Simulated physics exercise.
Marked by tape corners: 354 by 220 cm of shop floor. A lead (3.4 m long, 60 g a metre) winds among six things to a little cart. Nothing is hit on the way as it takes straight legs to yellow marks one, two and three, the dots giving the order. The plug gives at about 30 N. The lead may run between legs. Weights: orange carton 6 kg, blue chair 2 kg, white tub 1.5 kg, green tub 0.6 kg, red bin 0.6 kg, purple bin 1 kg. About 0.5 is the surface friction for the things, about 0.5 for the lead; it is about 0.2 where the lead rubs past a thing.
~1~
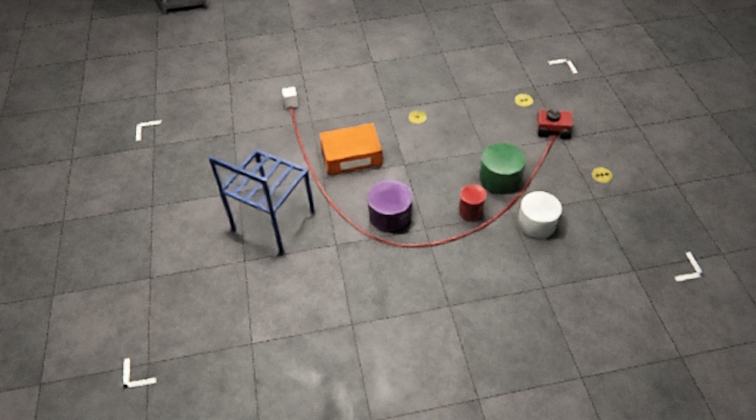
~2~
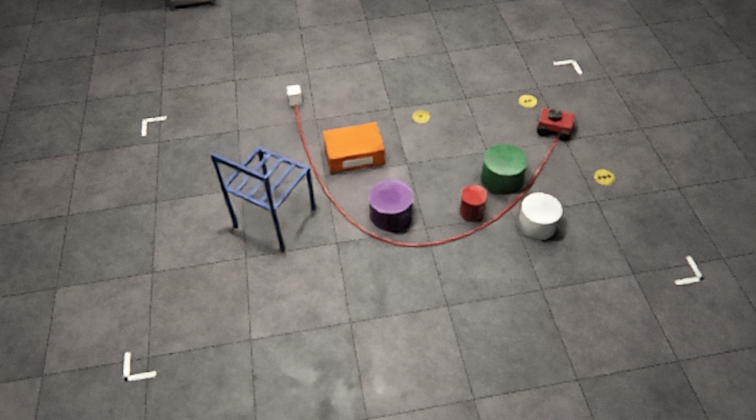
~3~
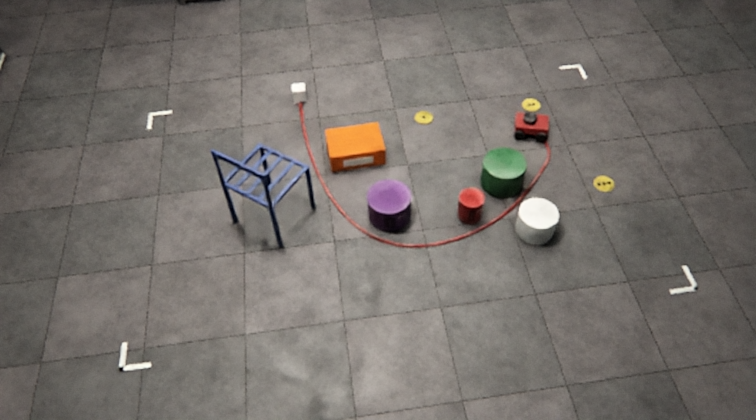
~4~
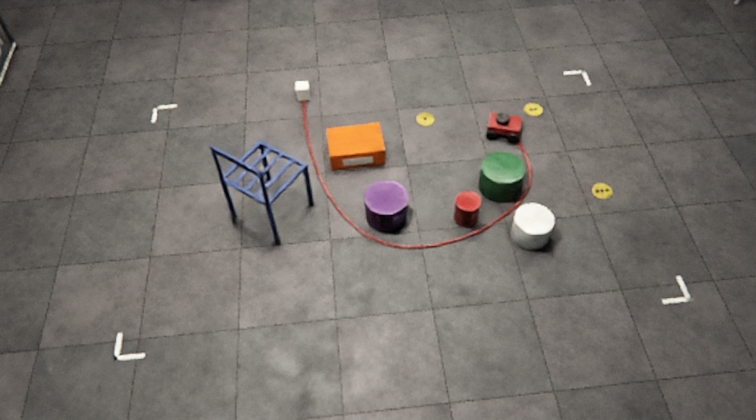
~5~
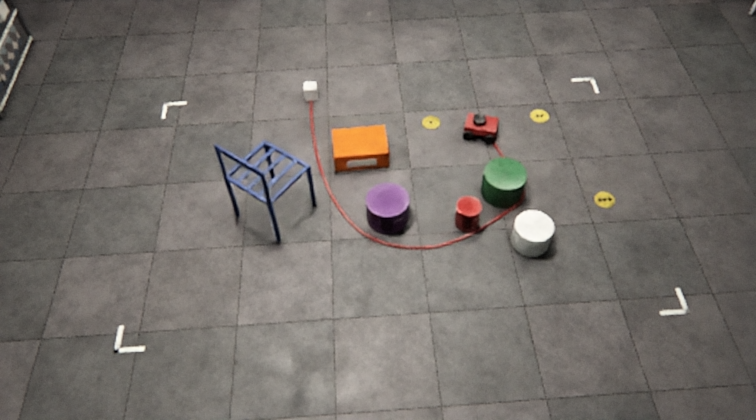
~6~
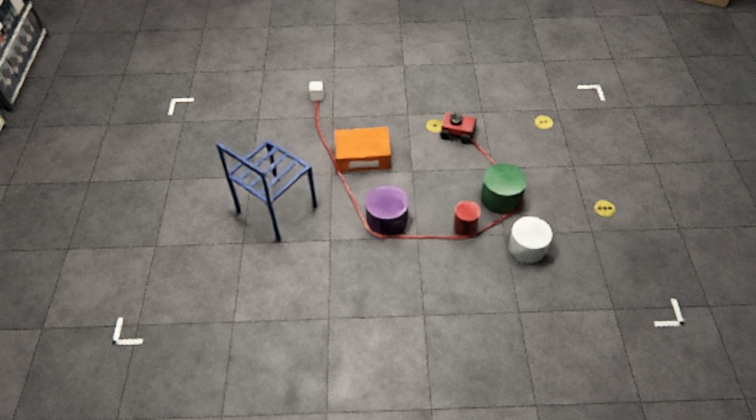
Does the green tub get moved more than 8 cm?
Yes.
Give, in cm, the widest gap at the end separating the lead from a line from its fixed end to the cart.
100 cm.
Next, cart at (472, 124), lead slack at the fixed end; green tub 14 cm off its start.
Then, cart at (538, 122), lead slack at the fixed end; green tub 14 cm off its start.
After that, cart at (574, 163), lead slack at the fixed end; green tub 14 cm off its start at (485, 175).
Later, cart at (605, 207), lead slack at the fixed end; green tub 14 cm off its start.
At the end, cart at (605, 207), lead slack at the fixed end; green tub 14 cm off its start at (485, 175).
